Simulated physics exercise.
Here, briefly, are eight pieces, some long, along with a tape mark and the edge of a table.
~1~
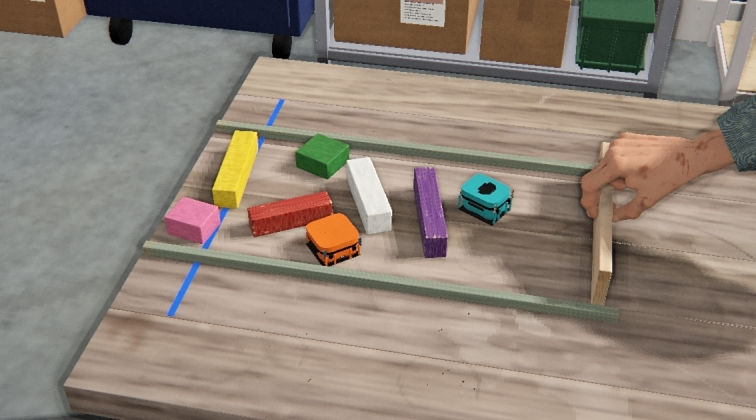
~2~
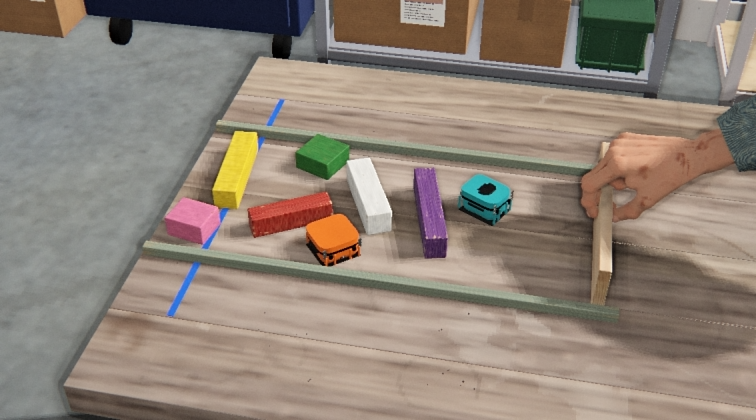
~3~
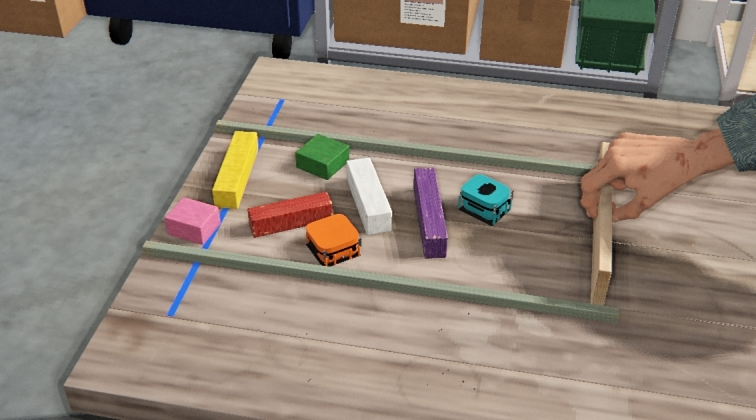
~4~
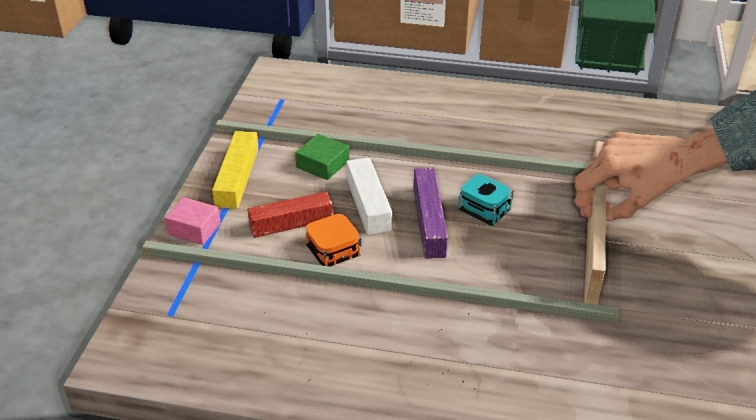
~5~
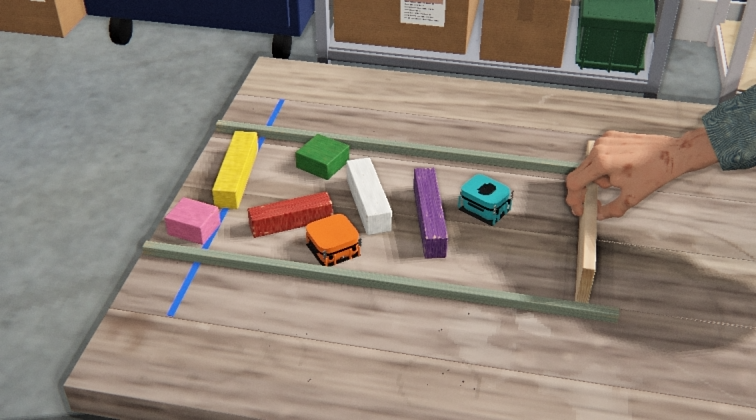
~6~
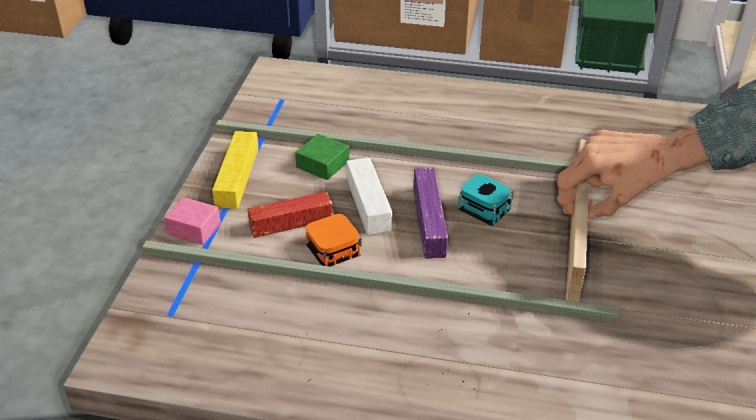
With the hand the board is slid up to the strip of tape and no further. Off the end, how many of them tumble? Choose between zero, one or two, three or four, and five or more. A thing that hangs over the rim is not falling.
The count is three or four.
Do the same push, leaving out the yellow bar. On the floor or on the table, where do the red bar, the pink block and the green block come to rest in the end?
As for the red bar, it is not retained; the pink block is not retained; the green block is retained.
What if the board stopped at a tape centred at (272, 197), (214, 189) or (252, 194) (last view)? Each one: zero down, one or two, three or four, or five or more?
The three counts come out as one or two, five or more and 3 or 4.
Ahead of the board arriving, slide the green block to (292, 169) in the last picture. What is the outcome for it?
So it does not drop, then.
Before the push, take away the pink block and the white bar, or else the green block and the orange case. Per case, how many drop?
First 2, then 3.
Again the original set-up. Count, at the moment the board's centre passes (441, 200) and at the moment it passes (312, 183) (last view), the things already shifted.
3 and 8.
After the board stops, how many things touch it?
The figure is 3.
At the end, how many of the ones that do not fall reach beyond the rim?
I'd put it at 2.
Soon after, none off yet; pink block at rest near (193, 221); yellow bar at rest near (236, 169); red bar at rest near (291, 214).
In the end, the number that fall off is three or four; gone, white bar, red bar, yellow bar and pink block.
